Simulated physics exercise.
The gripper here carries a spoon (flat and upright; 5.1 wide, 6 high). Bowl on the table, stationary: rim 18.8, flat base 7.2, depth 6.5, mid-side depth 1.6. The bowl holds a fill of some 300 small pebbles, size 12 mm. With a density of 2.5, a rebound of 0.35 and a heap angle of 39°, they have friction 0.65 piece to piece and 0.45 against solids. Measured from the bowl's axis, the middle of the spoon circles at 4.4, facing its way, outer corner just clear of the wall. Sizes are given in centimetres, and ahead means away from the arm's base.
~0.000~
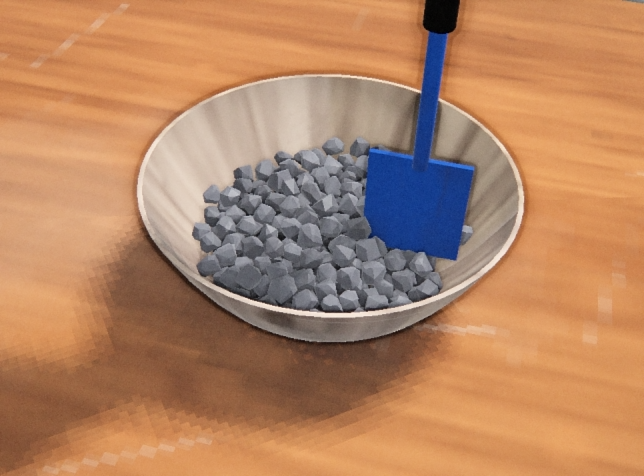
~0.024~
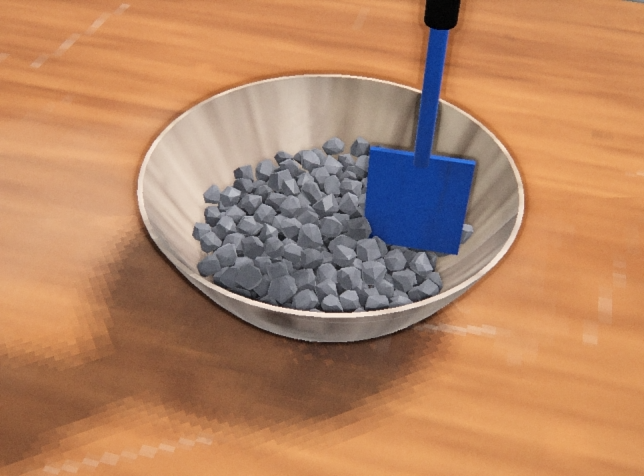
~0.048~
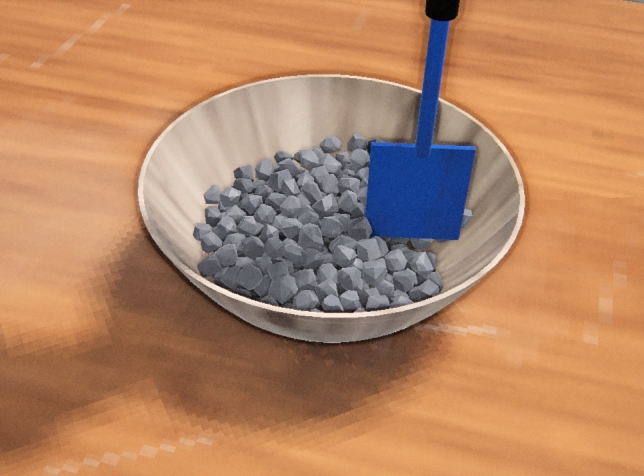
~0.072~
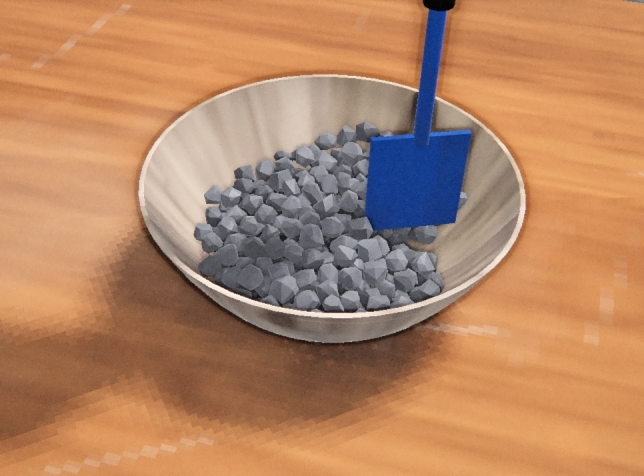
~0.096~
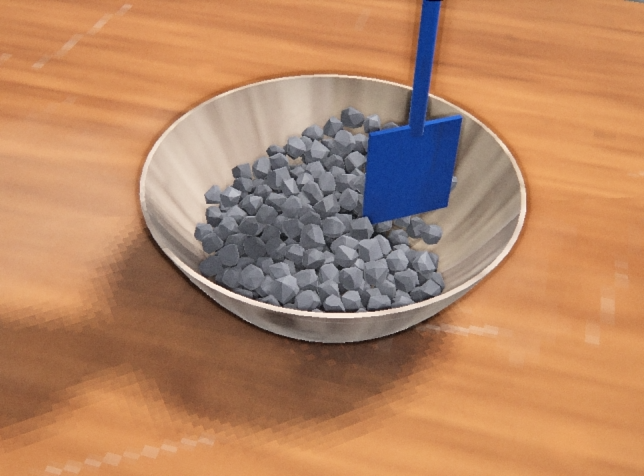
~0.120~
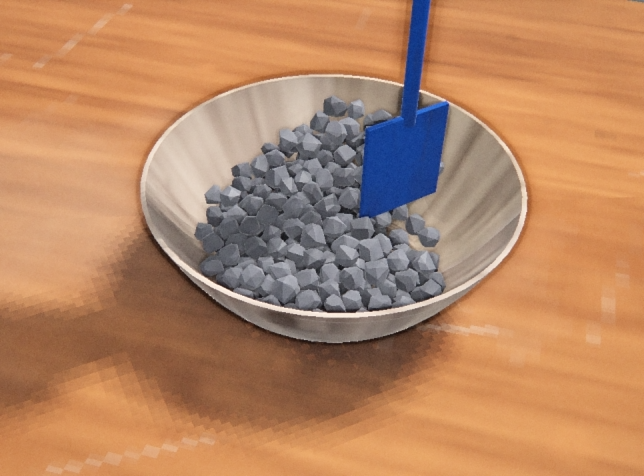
On a wooden tabletop seen from above at an angle, a shallow, pale metallic bowl sits at the centre. Small grey pebbles cover its bottom, and a flat blue spoon with a black upper handle stands in them at the right side. The spoon sweeps around the inside of the bowl toward the far side, its blade turning, pushing pebbles up the far wall, while the camera stays still.
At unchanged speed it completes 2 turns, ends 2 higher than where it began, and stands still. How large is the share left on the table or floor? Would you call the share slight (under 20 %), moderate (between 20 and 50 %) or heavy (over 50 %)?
I would call it slight.
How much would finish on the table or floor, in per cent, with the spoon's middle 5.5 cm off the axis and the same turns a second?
Then about 0 per cent.
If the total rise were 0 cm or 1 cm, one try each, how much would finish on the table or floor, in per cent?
I'd reckon around 30 and 25 per cent.
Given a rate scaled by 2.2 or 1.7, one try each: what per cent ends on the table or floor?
Around 40 percent on the first try and 30 percent on the second.
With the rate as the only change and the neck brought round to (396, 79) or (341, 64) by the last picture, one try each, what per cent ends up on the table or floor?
Close to 20 and 35 in a hundred.
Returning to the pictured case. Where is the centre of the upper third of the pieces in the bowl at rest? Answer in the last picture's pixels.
Estimated centre: (314, 215).
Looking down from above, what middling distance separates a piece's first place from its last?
I'd put it at roughly 6 centimetres.
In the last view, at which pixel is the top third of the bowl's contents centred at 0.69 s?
About (432, 238).
After 0.69 s, 312° round, highest piece 9 above the table; 277 in the bowl, 21 on the table or floor, 5 in flight or on the tool.
After 1.25 s, 218° round, highest piece 8 above the table; 264 in the bowl, 39 on the table or floor.
After 1.74 s, 0° round, highest piece 7 above the table; 264 in the bowl, 39 on the table or floor.
After 2.44 s, 0° round, highest piece 7 above the table; 264 in the bowl, 39 on the table or floor.
In the end, 264 in the bowl, 39 on the table or floor. That is 13 % on the table or floor.
